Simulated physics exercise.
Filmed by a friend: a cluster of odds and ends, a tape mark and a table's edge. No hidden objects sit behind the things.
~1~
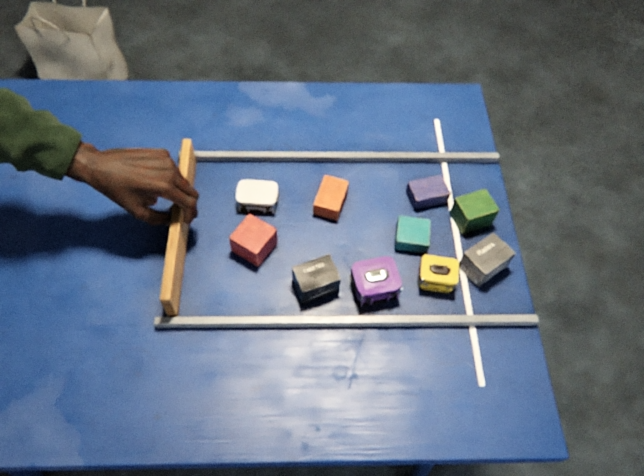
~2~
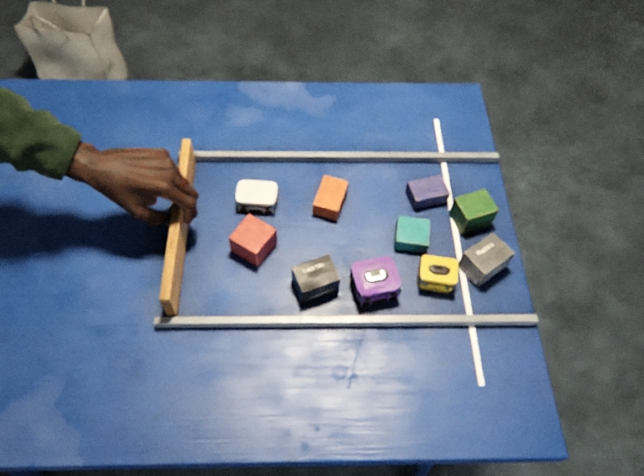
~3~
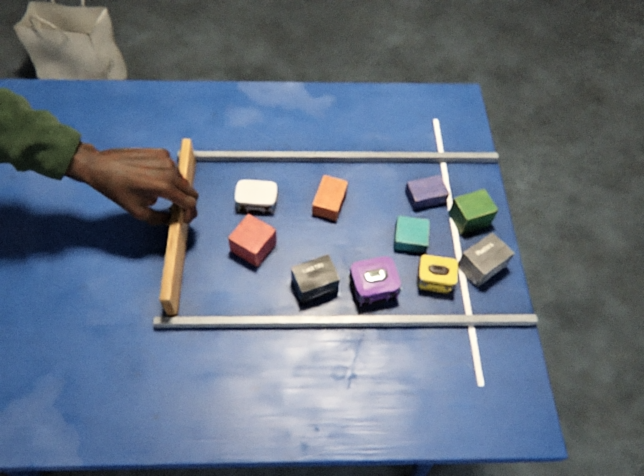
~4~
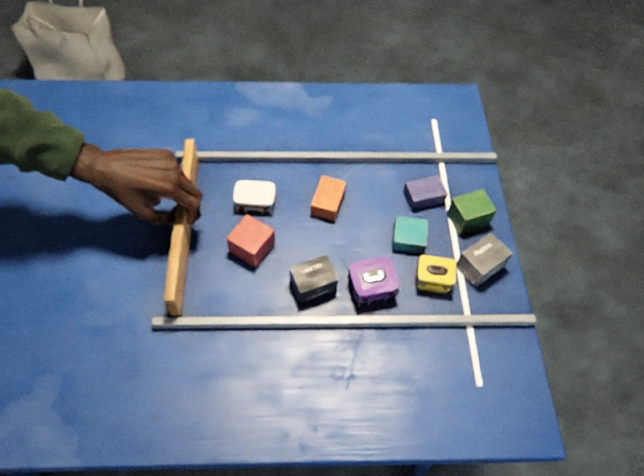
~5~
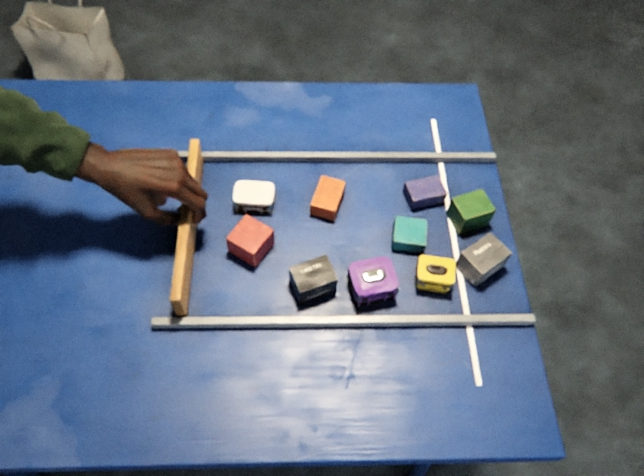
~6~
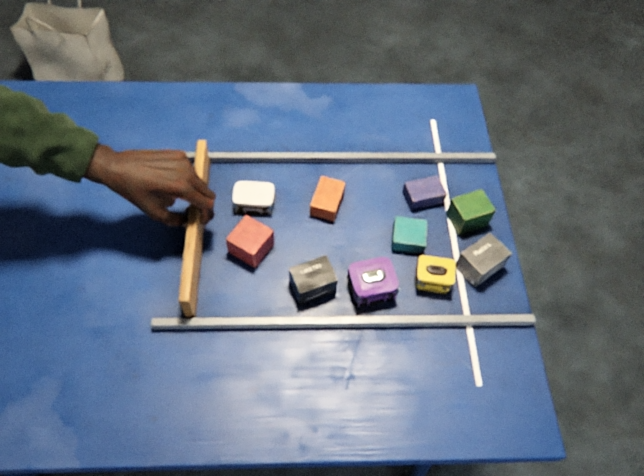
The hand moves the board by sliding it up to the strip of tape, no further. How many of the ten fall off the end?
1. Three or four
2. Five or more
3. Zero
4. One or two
1, three or four.
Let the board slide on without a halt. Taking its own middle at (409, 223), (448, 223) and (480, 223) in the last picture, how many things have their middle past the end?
Respectively 1, 4 and 7.
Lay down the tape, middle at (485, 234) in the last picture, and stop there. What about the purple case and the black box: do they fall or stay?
Purple case - gone; black box - safe.
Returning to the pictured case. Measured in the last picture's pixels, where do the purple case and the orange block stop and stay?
In the last view, the middles sit near (526, 282) and near (500, 197).
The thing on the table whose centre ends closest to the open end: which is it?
The purple case finishes nearest.
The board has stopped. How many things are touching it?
Counting them up gives 3.
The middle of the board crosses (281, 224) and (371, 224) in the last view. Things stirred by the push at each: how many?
The first number is 3, the next one 9.
Soon after, none off yet; grey box at rest near (483, 260); green block at rest near (470, 212); blue block at rest near (424, 193).
After that, none off yet; grey box displaced about its own width near (515, 252); green block at rest near (470, 212); blue block displaced about its own width near (455, 190).
In the end, the number that fall off is three or four; gone, yellow case, blue block, green block and grey box.
